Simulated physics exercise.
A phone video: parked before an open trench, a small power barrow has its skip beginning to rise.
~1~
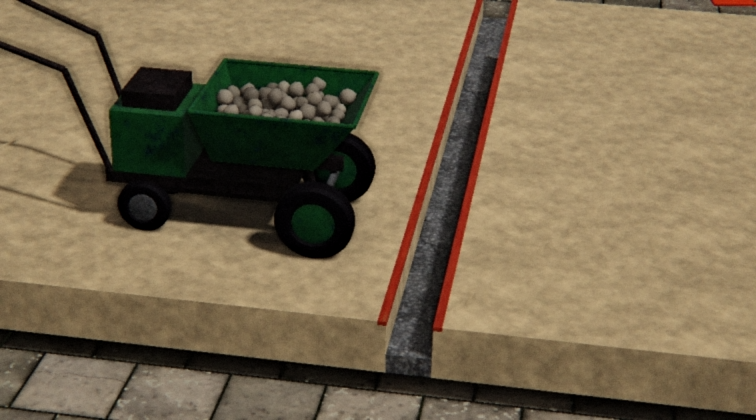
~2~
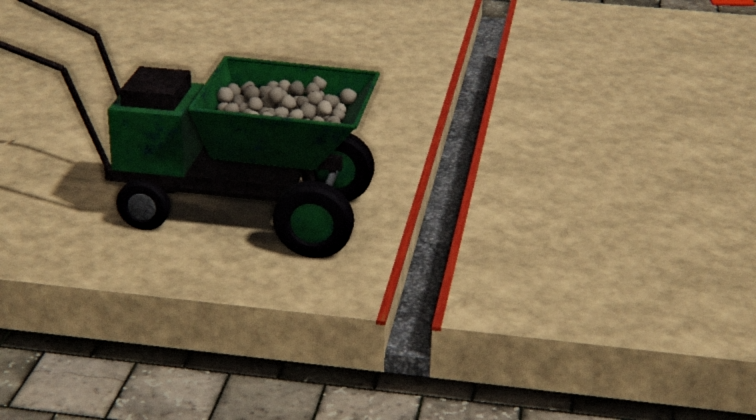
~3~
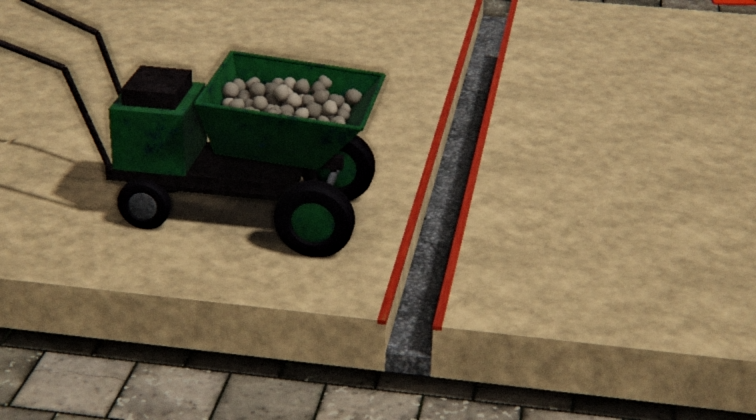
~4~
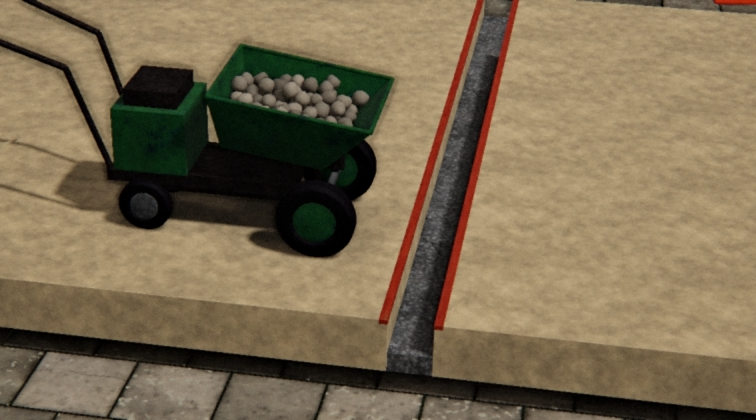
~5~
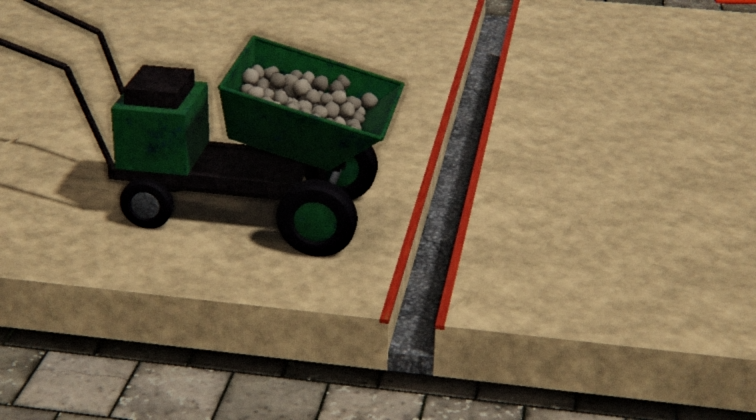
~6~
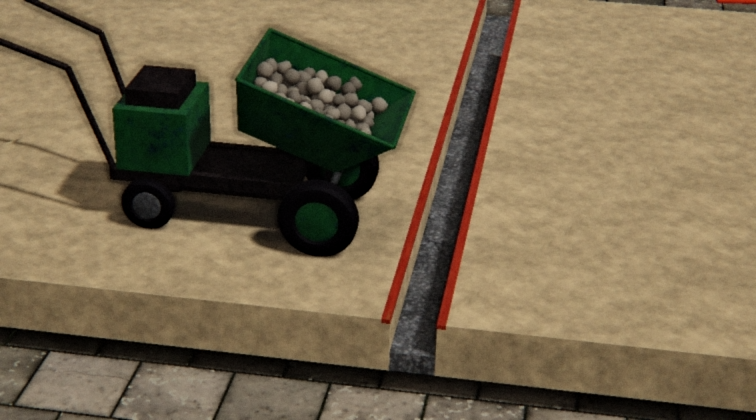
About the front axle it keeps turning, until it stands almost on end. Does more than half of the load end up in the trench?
No.
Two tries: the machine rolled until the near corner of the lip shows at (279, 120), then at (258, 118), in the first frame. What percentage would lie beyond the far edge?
0 and 0 in a hundred, in that order.
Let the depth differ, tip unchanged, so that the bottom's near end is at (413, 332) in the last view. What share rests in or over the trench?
Close to 30 per cent, I reckon.
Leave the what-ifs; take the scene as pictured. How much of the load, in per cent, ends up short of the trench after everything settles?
0 %.
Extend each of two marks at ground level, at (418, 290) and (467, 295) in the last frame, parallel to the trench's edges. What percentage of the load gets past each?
Close to 90 % and 50 %, in that order.
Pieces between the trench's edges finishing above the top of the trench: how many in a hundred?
Around 0 in a hundred.
Shortly afterwards, skip tipped steeply; the whole lot in the skip.
Next, skip tipped steeply; the bulk in the skip; only a few in or heaped over the trench; a little beyond it; only a few falling.
Some moments later, skip tipped right over; near a quarter in the skip; a little in or heaped over the trench; near two thirds beyond it.
In the end, skip tipped right over; near a third in or heaped over the trench; near two thirds beyond it.
